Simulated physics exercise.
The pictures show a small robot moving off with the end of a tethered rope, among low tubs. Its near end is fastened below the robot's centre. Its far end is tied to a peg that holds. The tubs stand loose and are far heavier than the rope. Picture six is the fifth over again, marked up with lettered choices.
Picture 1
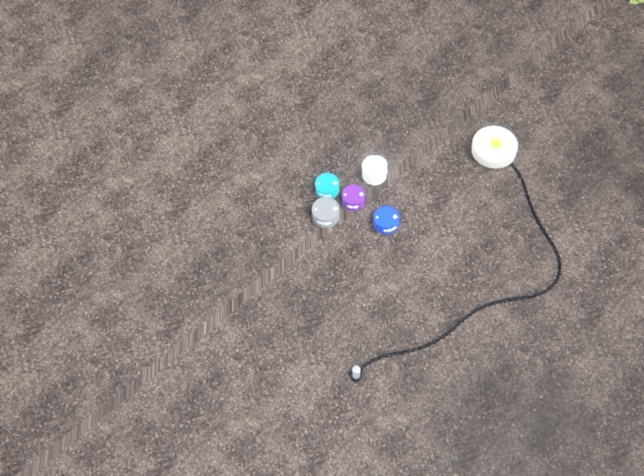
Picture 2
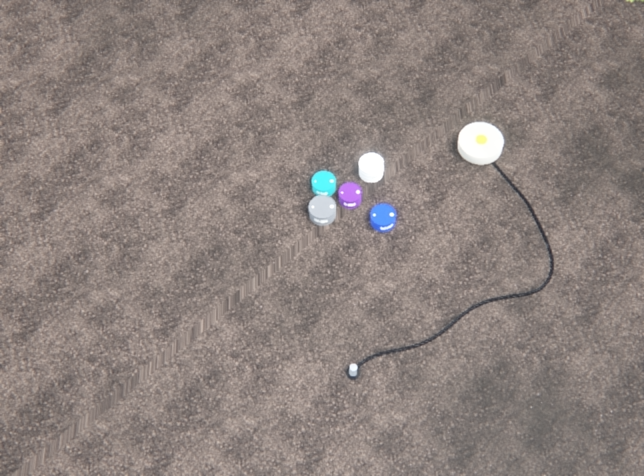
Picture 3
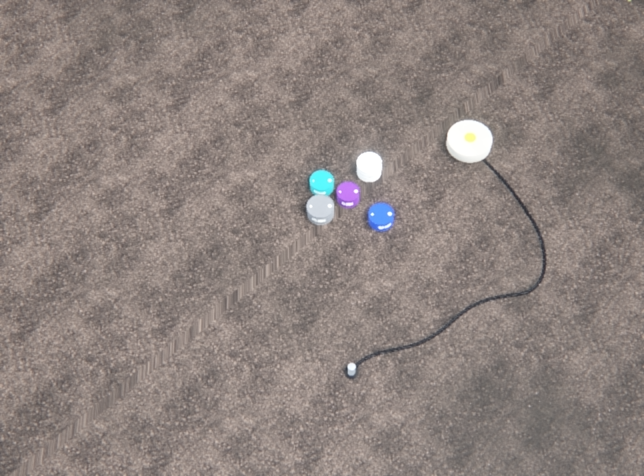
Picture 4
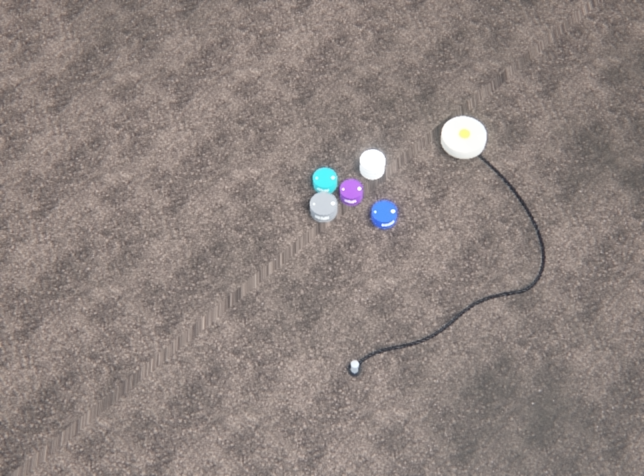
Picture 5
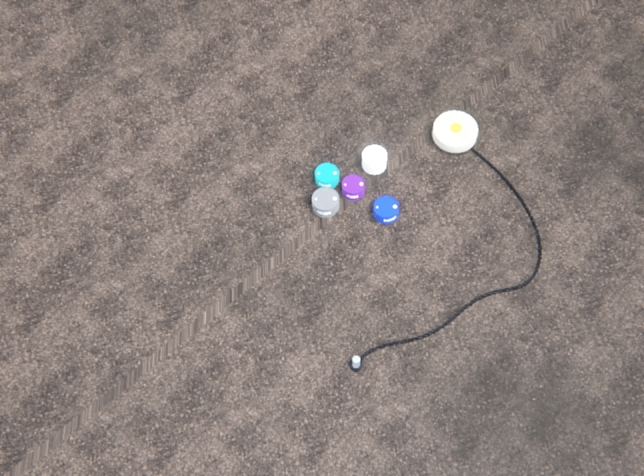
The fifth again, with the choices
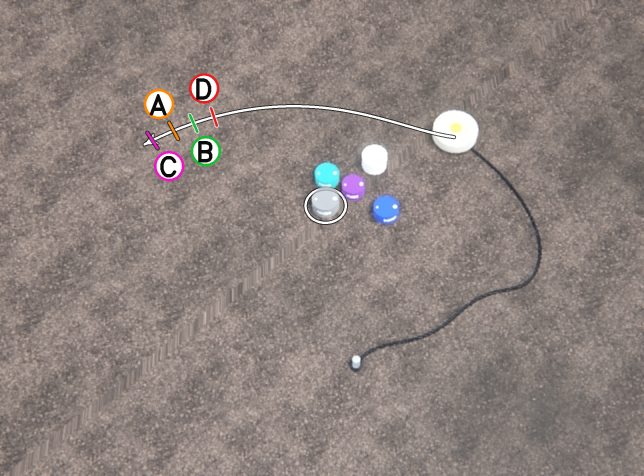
A round white device with a yellow centre, trailing a black cord, slides slowly left across brown patterned carpet, to the right of a cluster of small coloured tubs. It then edges up and further left, the upper cord shifting with it, while the cord's far end stays by a small peg.
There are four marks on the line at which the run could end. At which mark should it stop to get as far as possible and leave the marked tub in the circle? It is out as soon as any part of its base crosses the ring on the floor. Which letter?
All is well up to B.
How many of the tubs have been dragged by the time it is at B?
Four.
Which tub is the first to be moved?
The white tub.
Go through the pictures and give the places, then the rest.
In the first frame, peg (356, 373); purple tub (353, 198); grey tub (326, 212).
In the second frame, robot (480, 144); turquoise tub (324, 184).
In the third frame, robot (469, 142); peg (351, 370).
In the fourth frame, robot (463, 138); grey tub (324, 207).
In the fifth frame, robot (455, 133); turquoise tub (327, 176); blue tub (386, 210); peg (356, 362).
On the marked copy, A at (174, 131); B at (194, 123); C at (152, 140); D at (214, 117); the ring at (326, 206); the route from (454, 137) via (294, 106) to (144, 144).
Taking B. A third of the way, robot (364, 110); grey tub (326, 202).
Two thirds of the way, robot (271, 102); grey tub (326, 202).
When it is over, robot (193, 119); purple tub (348, 192); grey tub (326, 202); white tub (331, 177); turquoise tub (307, 182); blue tub (353, 212); the grey tub is still in its ring.
As for the rest, A drags the ringed tub to (315, 208); C drags the ringed tub to (303, 215); D is safe but short.
